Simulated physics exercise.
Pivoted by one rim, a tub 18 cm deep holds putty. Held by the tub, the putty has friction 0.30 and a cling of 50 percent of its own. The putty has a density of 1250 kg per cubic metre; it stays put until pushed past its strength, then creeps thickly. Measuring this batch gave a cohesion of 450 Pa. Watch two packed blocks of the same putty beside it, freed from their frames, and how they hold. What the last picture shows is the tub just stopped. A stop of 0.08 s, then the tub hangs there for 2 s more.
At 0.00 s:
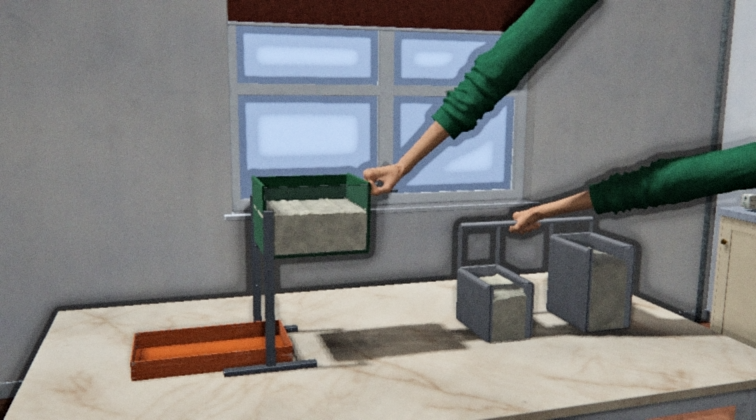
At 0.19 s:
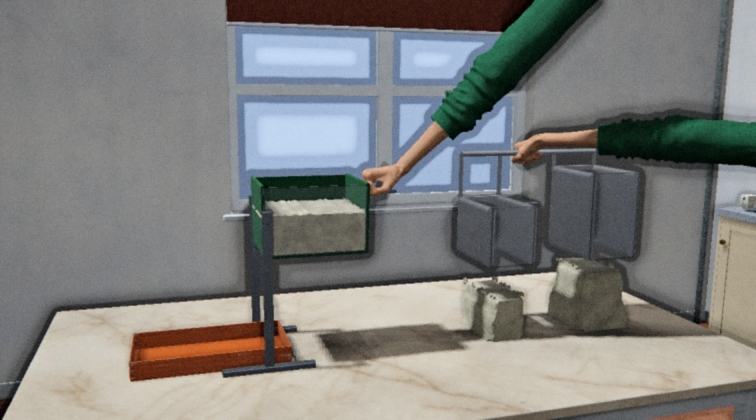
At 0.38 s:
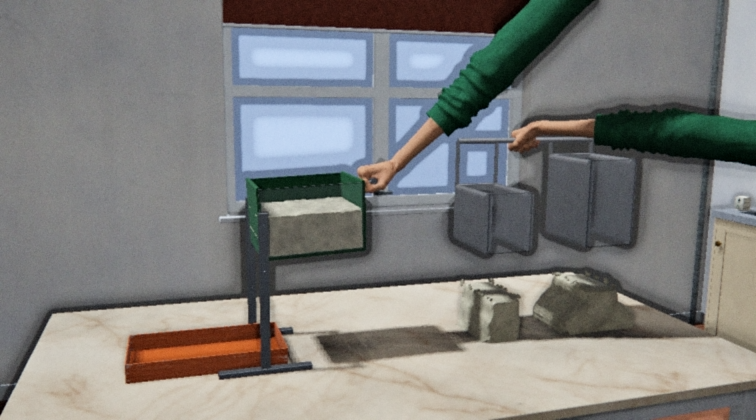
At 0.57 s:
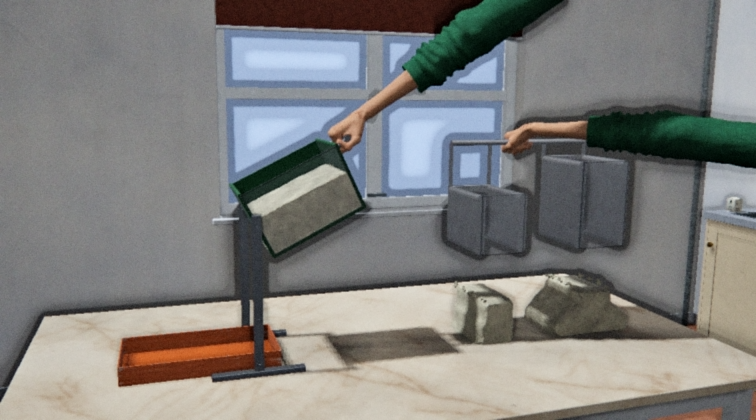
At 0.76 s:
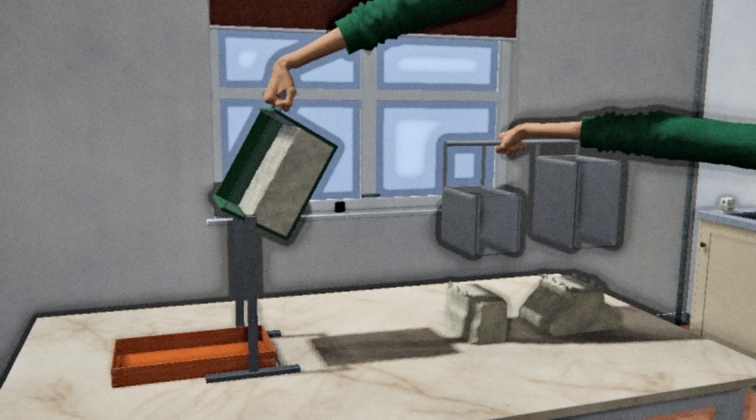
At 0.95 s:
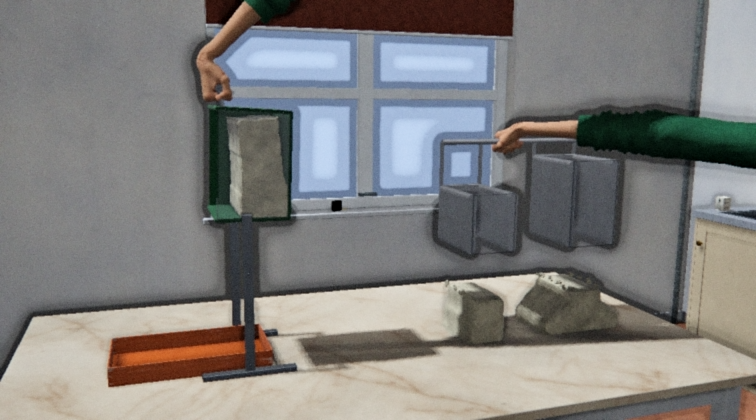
At the start, one hand holds the rim of a green tub of pale putty while another lifts a gray frame off two putty blocks, and the larger block slumps. The first hand then swings the tub up and leftward until it stands on its side above the orange tray, putty still inside.
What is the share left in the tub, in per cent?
About 48 %.
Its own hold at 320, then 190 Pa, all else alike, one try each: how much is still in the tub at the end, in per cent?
It'd be some 45 percent the first time and some 40 percent the second.
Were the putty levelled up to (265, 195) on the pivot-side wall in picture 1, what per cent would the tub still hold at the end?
That works out near 35 %.
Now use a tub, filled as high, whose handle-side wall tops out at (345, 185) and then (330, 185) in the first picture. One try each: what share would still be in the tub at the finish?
First try about 65 per cent, second around 100 per cent.
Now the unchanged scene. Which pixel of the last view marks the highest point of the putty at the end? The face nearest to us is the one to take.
The highest point is near (262, 184) in the last picture.
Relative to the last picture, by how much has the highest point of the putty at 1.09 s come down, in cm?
I reckon it's close to 6 cm.
By 1.09 s, the tub is at 88 degrees and holds 92 %.
By 1.26 s, the tub is at 88 degrees and holds 50 %.
By 1.43 s, the tub is at 88 degrees and holds 48 %.
By 1.60 s, the tub is at 88 degrees and holds 48 %.
By 2.95 s, at the end, the tub is at 88 degrees and holds 48 %.
